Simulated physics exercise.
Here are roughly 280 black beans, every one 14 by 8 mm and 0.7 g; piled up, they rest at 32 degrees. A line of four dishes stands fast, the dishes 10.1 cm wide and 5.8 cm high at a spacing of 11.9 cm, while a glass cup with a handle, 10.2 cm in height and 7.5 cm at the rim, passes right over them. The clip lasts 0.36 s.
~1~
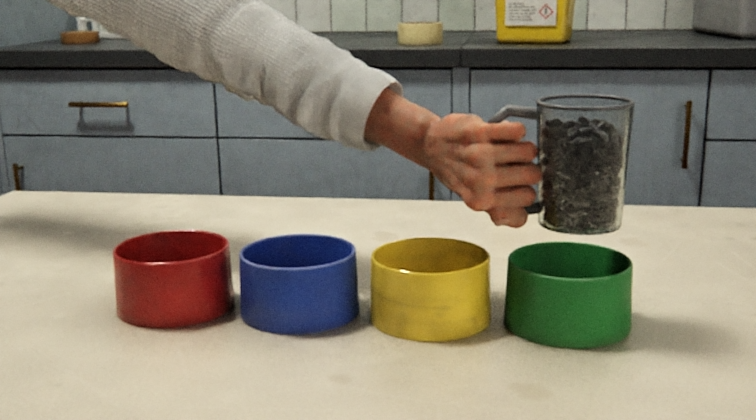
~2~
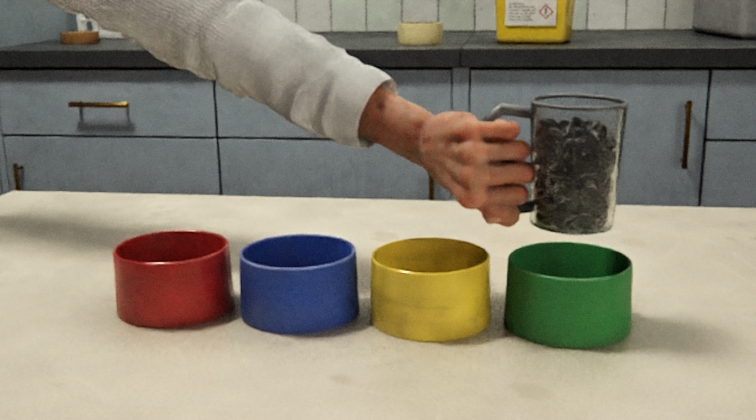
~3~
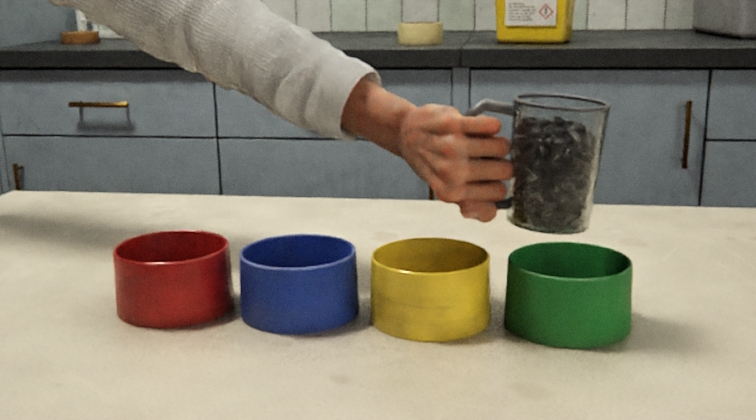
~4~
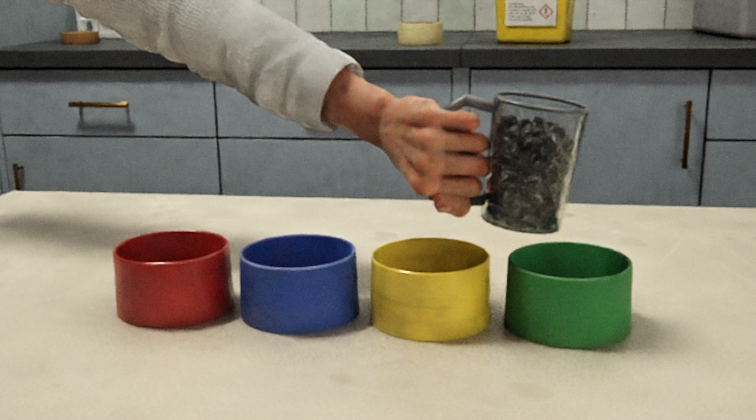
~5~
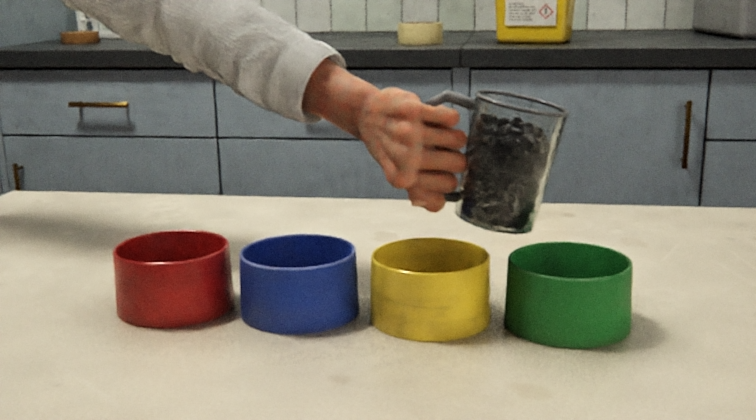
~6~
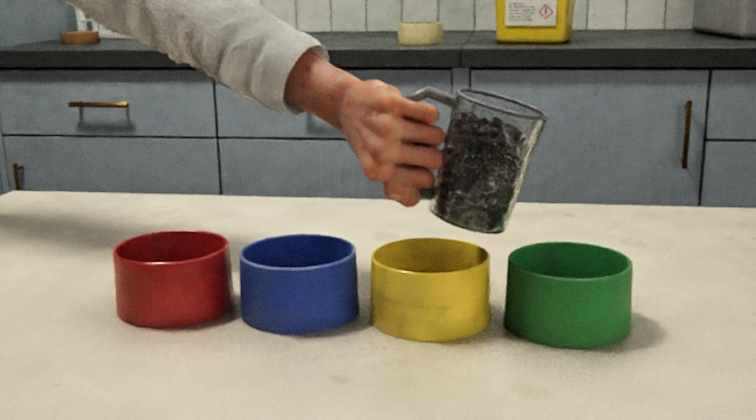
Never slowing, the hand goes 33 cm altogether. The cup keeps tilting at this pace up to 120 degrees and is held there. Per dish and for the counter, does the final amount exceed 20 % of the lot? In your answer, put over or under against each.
Red - under; blue - over; green - under; yellow - under; counter - under.
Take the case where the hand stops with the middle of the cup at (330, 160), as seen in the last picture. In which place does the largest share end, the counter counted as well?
Result: Biggest portion at yellow.
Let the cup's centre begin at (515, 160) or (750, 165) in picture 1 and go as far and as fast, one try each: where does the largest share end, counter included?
The winner: Red; yellow.
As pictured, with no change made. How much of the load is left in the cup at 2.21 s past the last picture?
Approx. 5 % - an estimate.
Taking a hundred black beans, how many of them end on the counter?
Some 0 per cent.
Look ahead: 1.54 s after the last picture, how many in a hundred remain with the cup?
Around 95 per cent of the load.
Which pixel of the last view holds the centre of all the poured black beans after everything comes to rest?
Est. centre at rest: (294, 283) px.
Then, 0.93 s after the last picture, tilt 64 degrees; cup holds 100 %.
Then, 1.54 s after the last picture, tilt 96 degrees; cup holds 95 %, blue 5 %.
Then, 2.21 s after the last picture, tilt 120 degrees; cup holds 5 %, blue 95 %.
In the end, red 0 %, blue 100 %, green 0 %, yellow 0 %, counter 0 %.
